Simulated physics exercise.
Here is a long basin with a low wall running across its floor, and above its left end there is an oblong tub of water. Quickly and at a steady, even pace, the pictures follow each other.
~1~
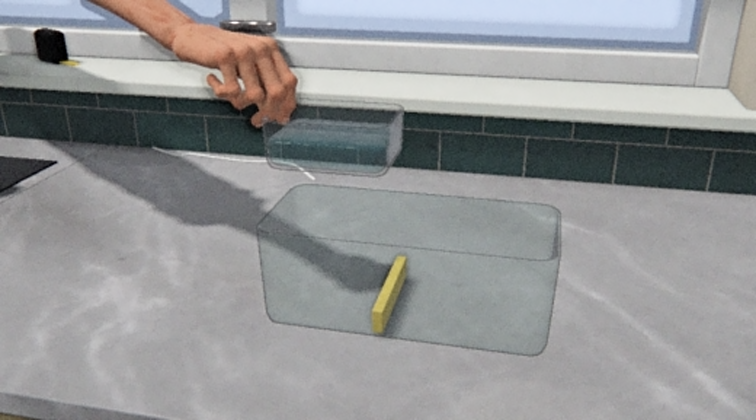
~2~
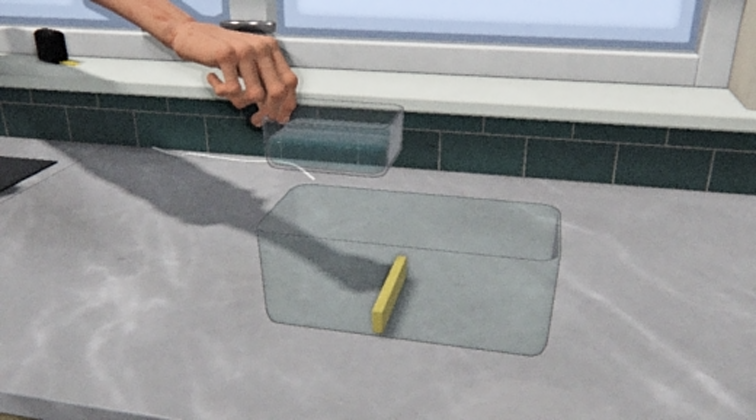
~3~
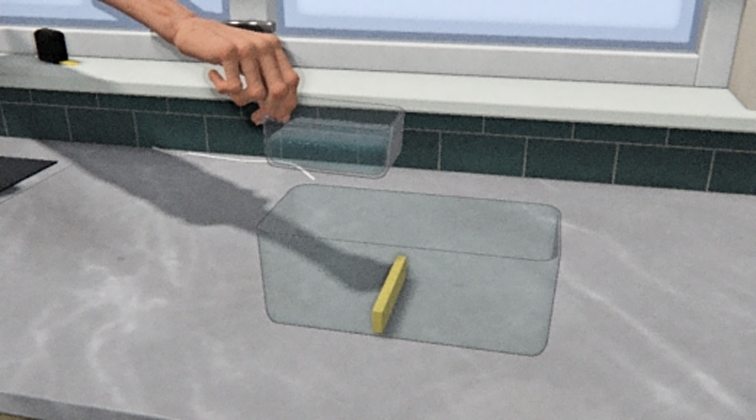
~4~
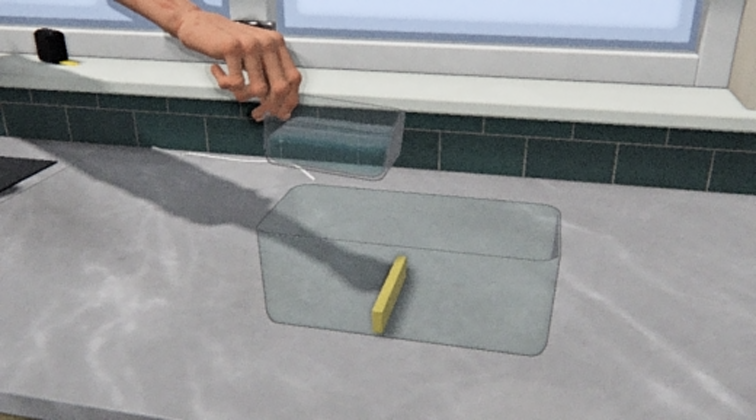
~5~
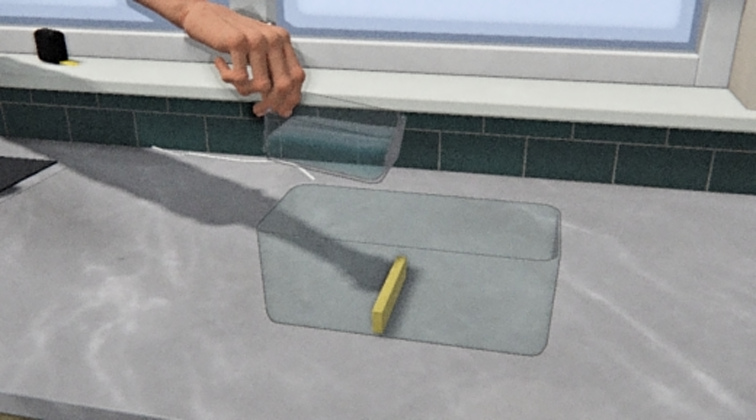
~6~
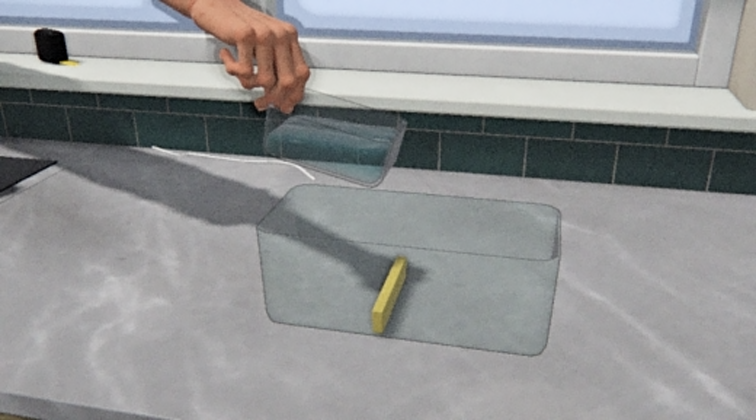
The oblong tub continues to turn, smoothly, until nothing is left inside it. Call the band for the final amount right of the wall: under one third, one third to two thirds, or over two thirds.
Band: Over two thirds.
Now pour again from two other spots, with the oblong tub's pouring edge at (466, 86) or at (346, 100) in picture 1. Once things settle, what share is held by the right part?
It comes out at around 95 percent and then around 45 percent.
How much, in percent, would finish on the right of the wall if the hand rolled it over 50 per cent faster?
I'd say close to 75 per cent.
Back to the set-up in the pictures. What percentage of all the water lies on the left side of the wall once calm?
Close to 25 per cent.
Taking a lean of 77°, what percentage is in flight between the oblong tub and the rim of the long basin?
It works out to about 30 percent.
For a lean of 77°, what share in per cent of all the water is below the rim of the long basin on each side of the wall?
Left: 0 %; right: 45 %.
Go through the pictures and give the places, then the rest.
The first frame shows tilt 0°; pouring edge (396, 118); surface from (282, 128) to (394, 136); the long basin's rim runs from (276, 207) to (559, 234); the wall's top is at (391, 283).
The second frame shows tilt 1°; pouring edge (396, 119); surface from (281, 128) to (395, 136).
The third frame shows tilt 2°; pouring edge (397, 121); surface from (282, 127) to (395, 137).
The fourth frame shows tilt 5°; pouring edge (397, 124); surface from (281, 126) to (394, 138).
The fifth frame shows tilt 9°; pouring edge (398, 128); surface from (281, 125) to (396, 140).
The sixth frame shows tilt 13°; pouring edge (399, 133); surface from (281, 124) to (396, 139).
A moment on, the tilt is 77° and 29 per cent is still to pour, 0 is left of the wall and 43 right of it.
Next, the tilt is 113° and 3 per cent is still to pour, 22 is left of the wall and 73 right of it.
Then the tilt is 118° and 0 per cent is still to pour, 26 is left of the wall and 73 right of it.
Later the tilt is 118° and 0 per cent is still to pour, 26 is left of the wall and 73 right of it.
At rest 26 per cent lies left of the wall, 73 right of it and 1 outside.
